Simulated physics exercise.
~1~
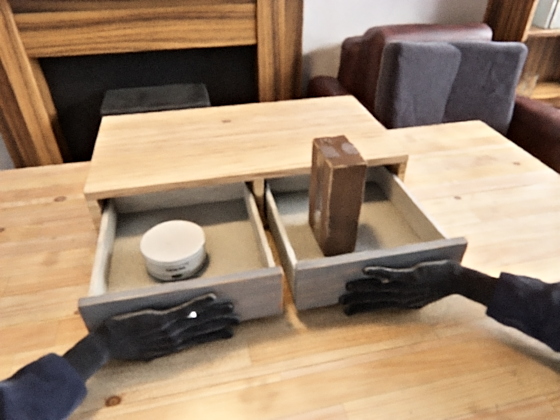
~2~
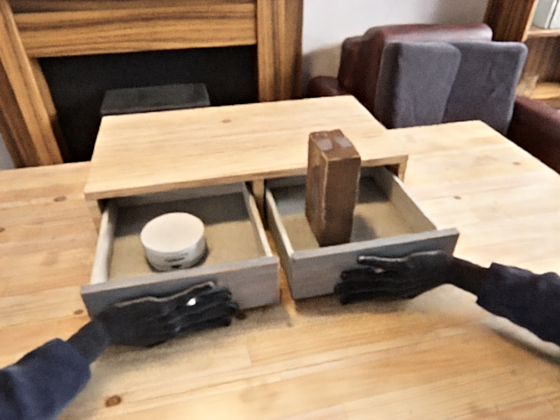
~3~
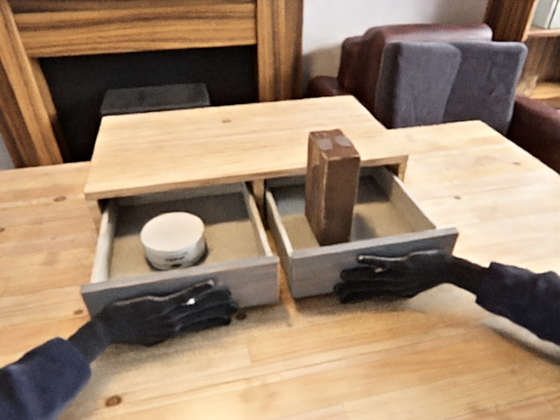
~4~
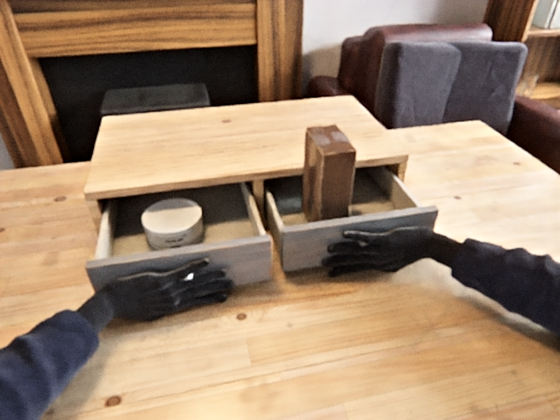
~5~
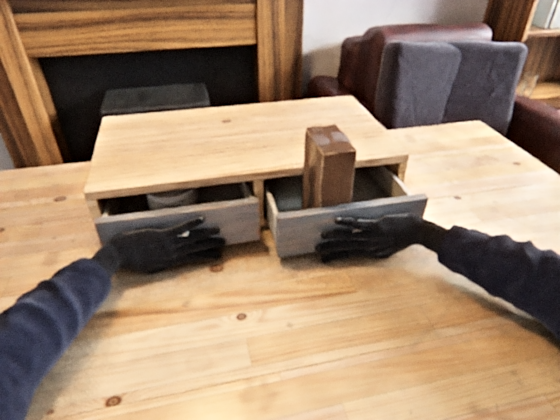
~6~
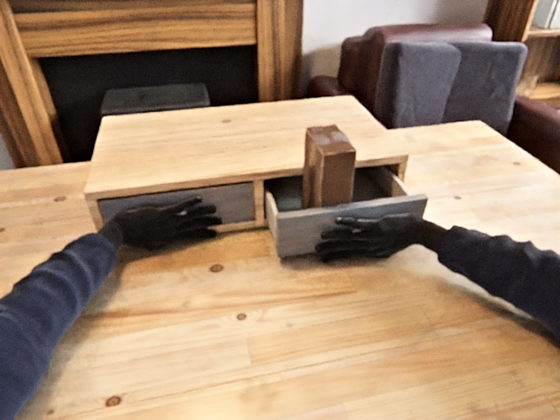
On a wooden table, gloved hands push two drawers; the left shuts, the right stays ajar.
